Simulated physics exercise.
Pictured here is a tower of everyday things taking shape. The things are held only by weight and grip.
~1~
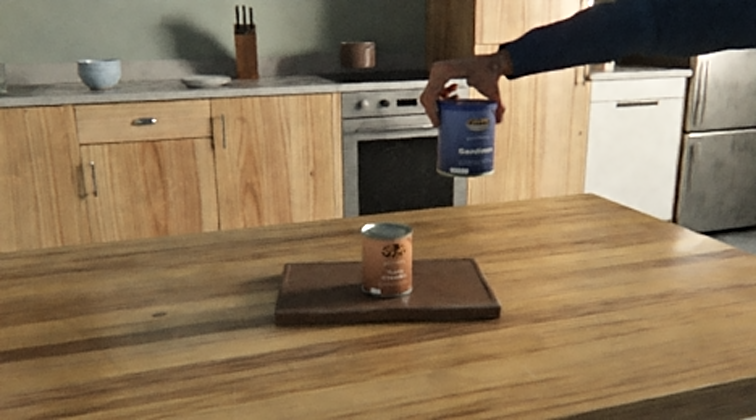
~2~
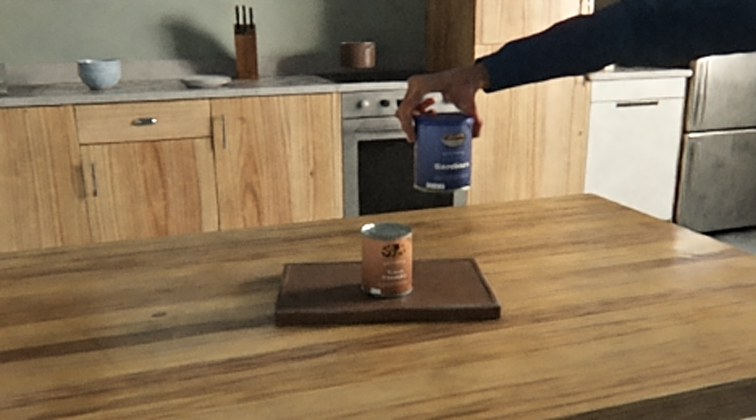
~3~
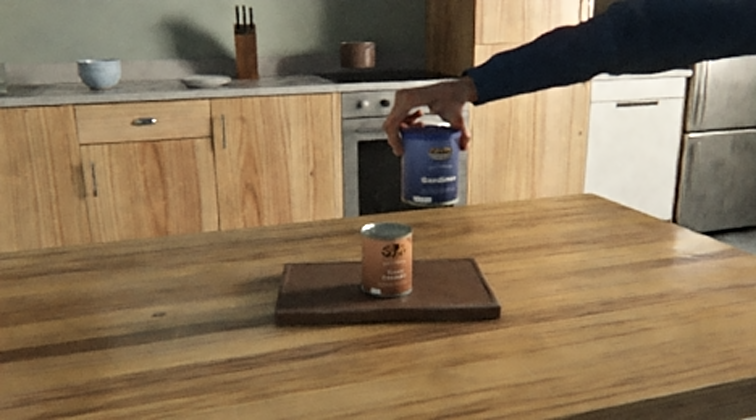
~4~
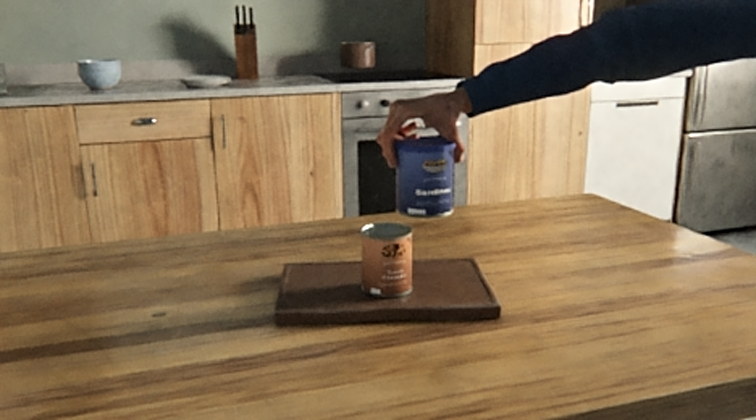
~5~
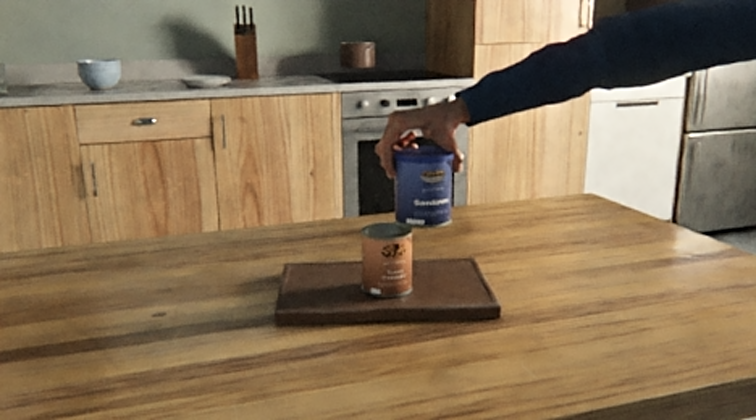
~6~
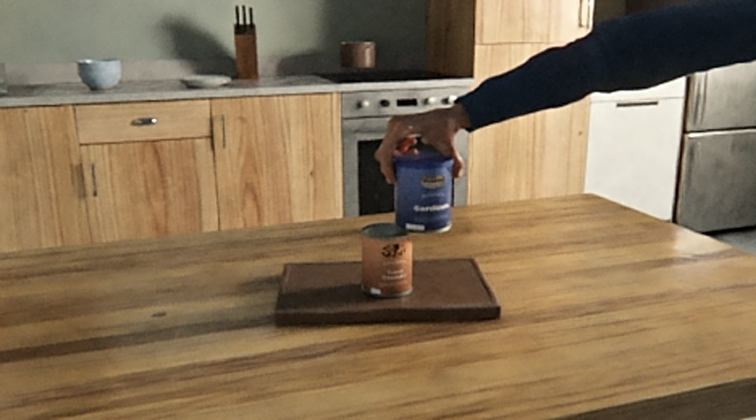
A hand moves a blue tin left and down to an orange tin's upper edge.
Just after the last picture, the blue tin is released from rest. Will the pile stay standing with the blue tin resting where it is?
No. The pile can't cope with it, I'd say.
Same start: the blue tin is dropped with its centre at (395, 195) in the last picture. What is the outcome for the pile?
Outcome: The pile is still standing.
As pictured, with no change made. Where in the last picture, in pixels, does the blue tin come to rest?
Around (607, 329).
Then, 0.40 s after the last picture, blue tin now fallen.
Then, 0.80 s after the last picture, things are still on the move.
Then, 1.70 s after the last picture, as before.
At rest, fallen, blue tin; the other 2 in place. Seen from the same camera at the end, blue tin near (608, 329). The pile comes apart.
